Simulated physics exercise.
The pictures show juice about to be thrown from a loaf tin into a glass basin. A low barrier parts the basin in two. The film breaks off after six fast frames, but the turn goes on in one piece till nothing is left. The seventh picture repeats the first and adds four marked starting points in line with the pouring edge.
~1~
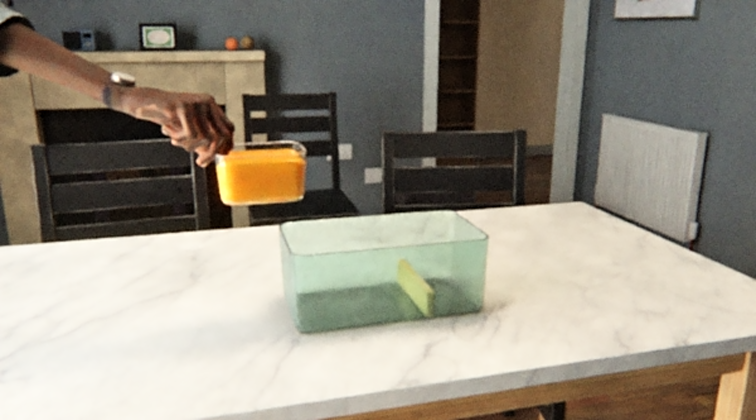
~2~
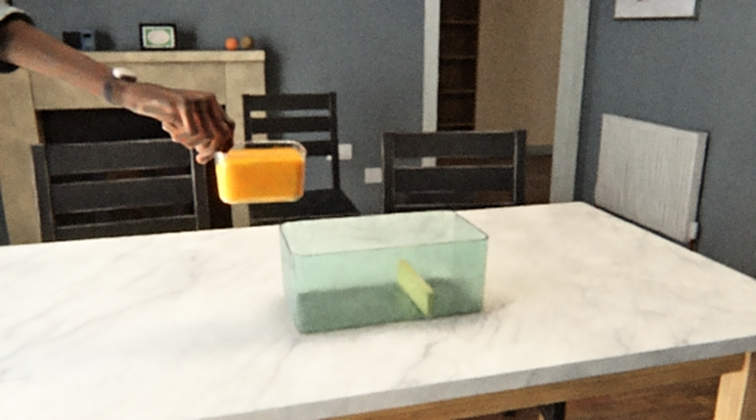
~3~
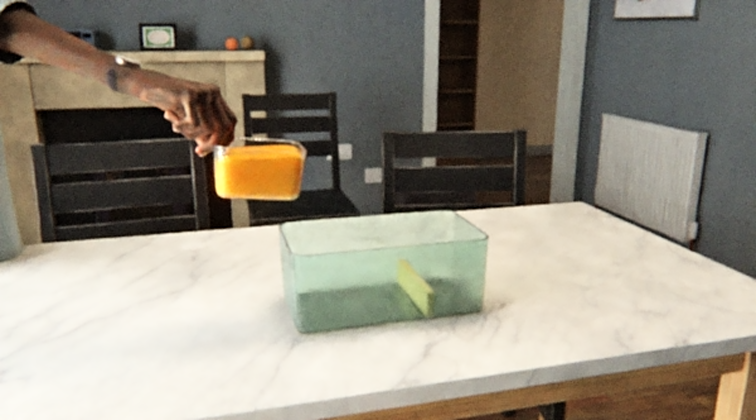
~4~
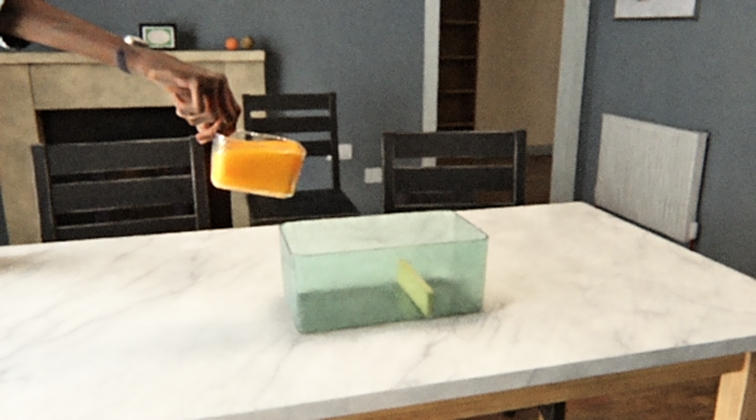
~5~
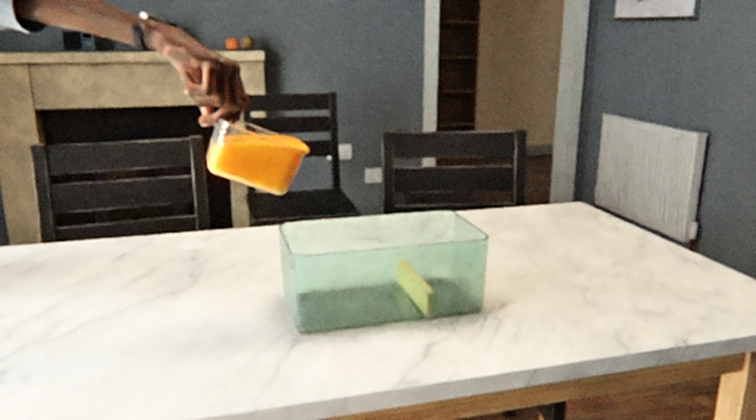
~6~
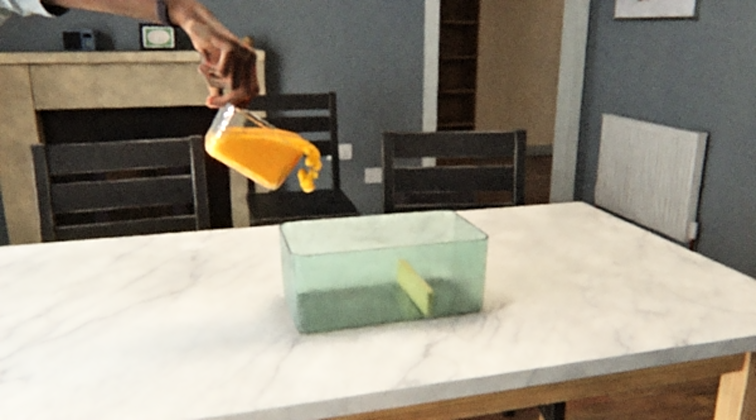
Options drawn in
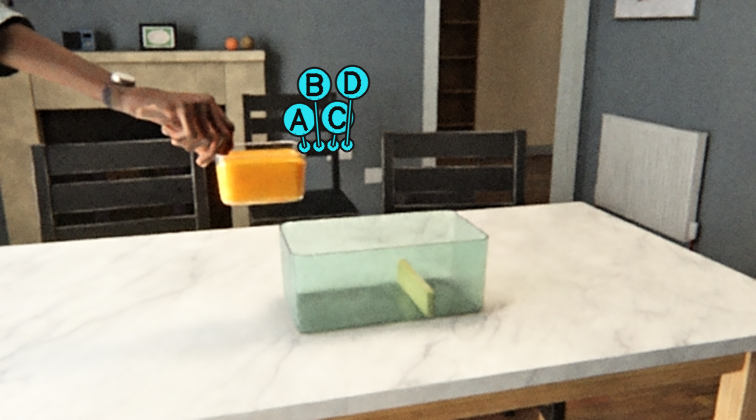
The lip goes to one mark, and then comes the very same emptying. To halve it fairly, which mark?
Take D.
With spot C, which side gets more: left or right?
The left side.
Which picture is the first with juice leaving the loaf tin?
Picture 5.
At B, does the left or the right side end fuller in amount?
More ends on the left.
On the marked copy, A at (304, 146); B at (318, 146); C at (333, 145); D at (346, 144).
Choosing A, about 90 % ends left of the wall and 9 % right of it.
Choosing B, about 94 % ends left of the wall and 5 % right of it.
Choosing C, about 82 % ends left of the wall and 17 % right of it.
Choosing D, about 46 % ends left of the wall and 53 % right of it.
